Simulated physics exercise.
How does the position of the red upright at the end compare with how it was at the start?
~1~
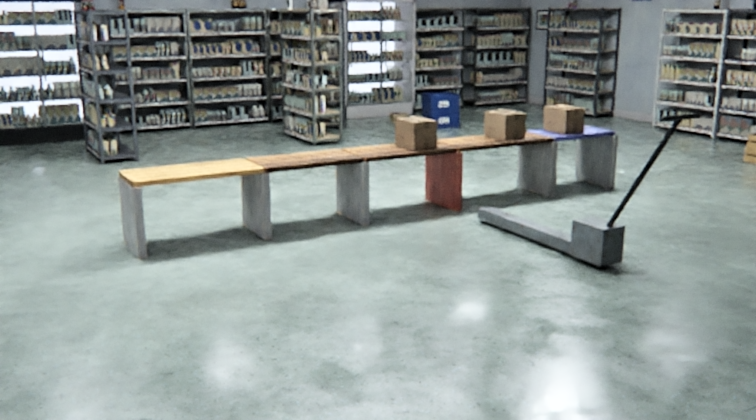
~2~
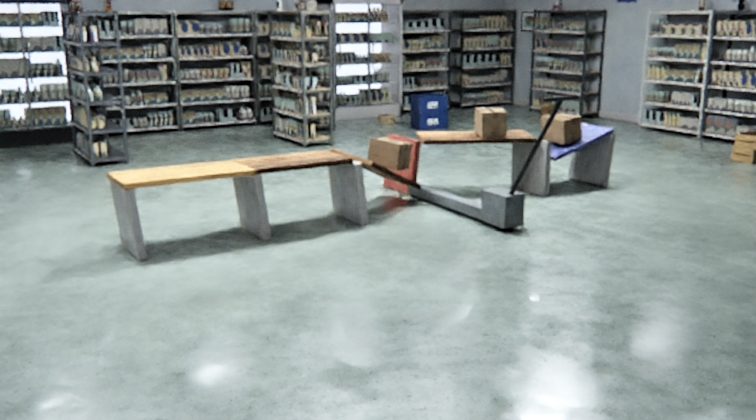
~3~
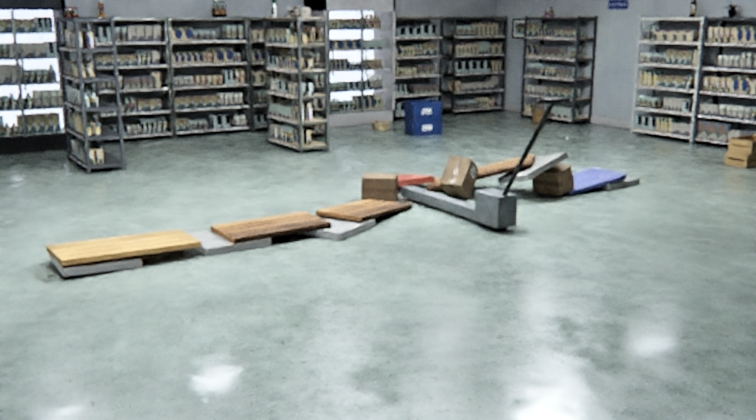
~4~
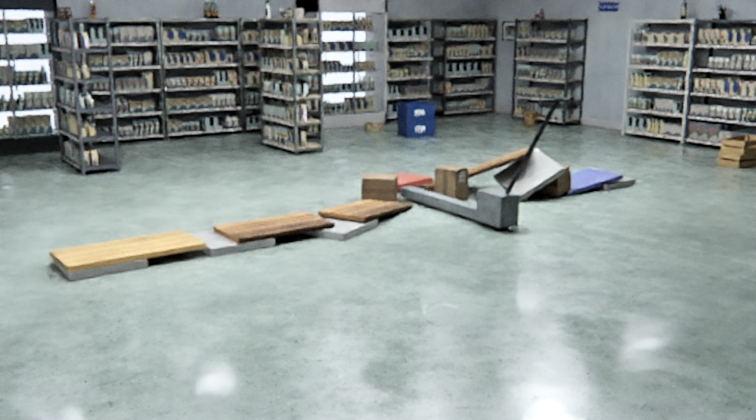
At the start the red upright stands vertically under the boards. By the end it is lying on its side on the floor among the fallen pieces.
Narrow floor jack sliding left into the red upright of a long low shelf, the whole row collapsing with its cartons.
